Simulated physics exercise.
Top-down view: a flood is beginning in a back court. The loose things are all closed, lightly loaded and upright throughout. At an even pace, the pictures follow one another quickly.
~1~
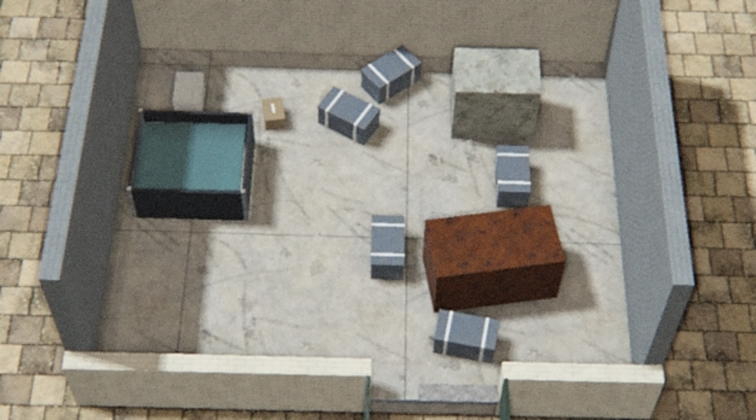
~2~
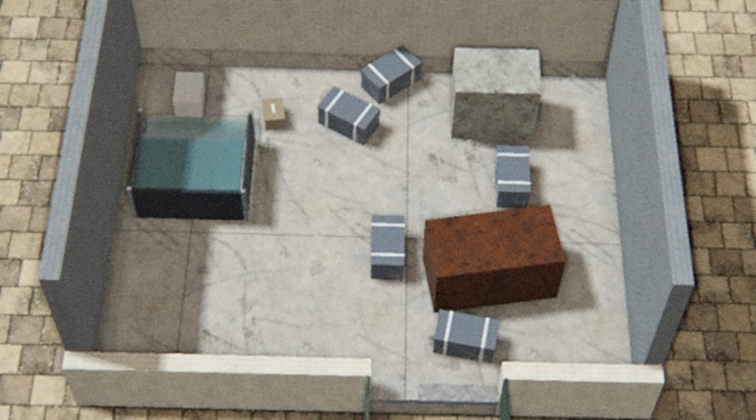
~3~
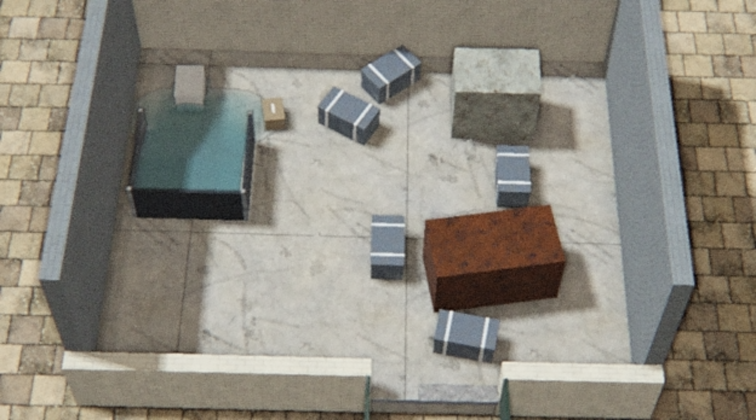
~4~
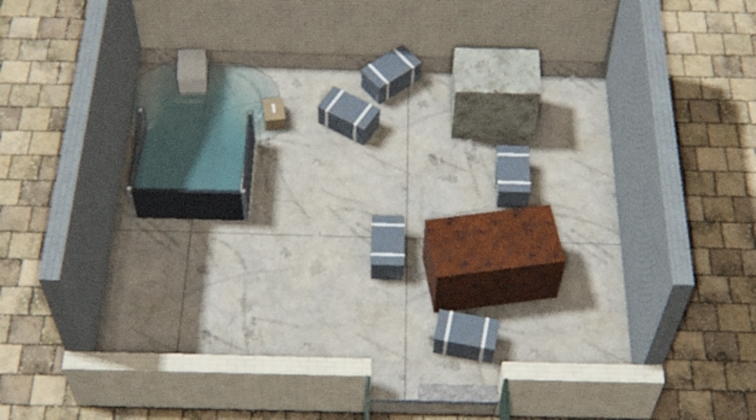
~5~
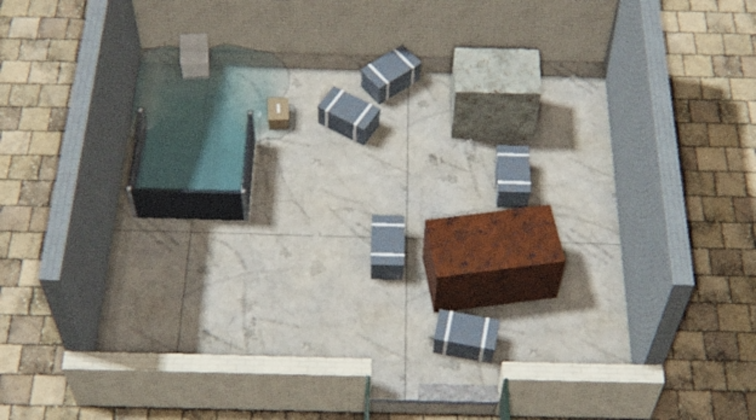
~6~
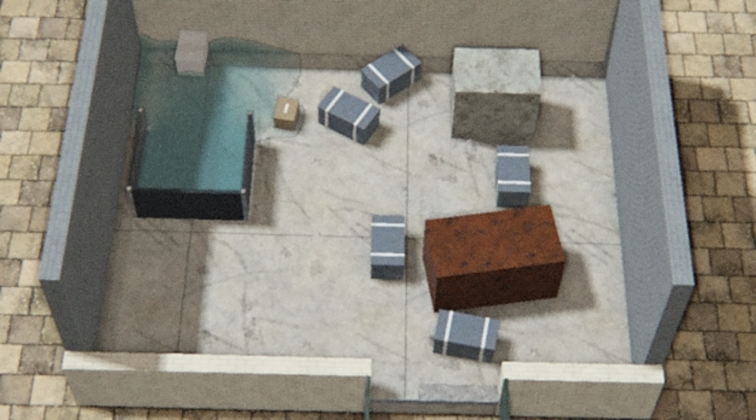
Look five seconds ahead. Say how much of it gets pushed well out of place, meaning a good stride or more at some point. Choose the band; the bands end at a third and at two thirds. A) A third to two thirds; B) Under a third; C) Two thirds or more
Answer: A.
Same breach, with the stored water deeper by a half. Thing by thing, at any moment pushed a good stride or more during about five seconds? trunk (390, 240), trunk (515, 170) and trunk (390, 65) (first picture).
First: Falls short; second: Falls short; third: Goes past it.
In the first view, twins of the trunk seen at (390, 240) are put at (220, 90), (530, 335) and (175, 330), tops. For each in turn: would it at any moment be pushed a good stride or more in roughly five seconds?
Result by item: Gets dislodged / stays where it is / stays where it is.
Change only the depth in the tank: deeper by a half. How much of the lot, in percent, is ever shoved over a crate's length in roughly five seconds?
I get 60 percent.
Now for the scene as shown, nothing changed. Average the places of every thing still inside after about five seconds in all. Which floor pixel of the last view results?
Mean floor position: Approx. (409, 187) px, last view.
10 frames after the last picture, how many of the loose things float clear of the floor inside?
Number: 1.
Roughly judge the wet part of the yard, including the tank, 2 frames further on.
15 %, give or take.
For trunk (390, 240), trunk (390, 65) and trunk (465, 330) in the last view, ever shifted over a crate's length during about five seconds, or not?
In sequence: Fell short, covered the distance, fell short.
A moment on, 1 of 7 are well off their spots; 1 afloat.
Next, 1 of 7 are well off their spots; 1 afloat.
Later, 3 of 7 are well off their spots; 1 afloat.
In the end, 3 of 7 are well off their spots, and 3 have been at some point; 1 afloat.
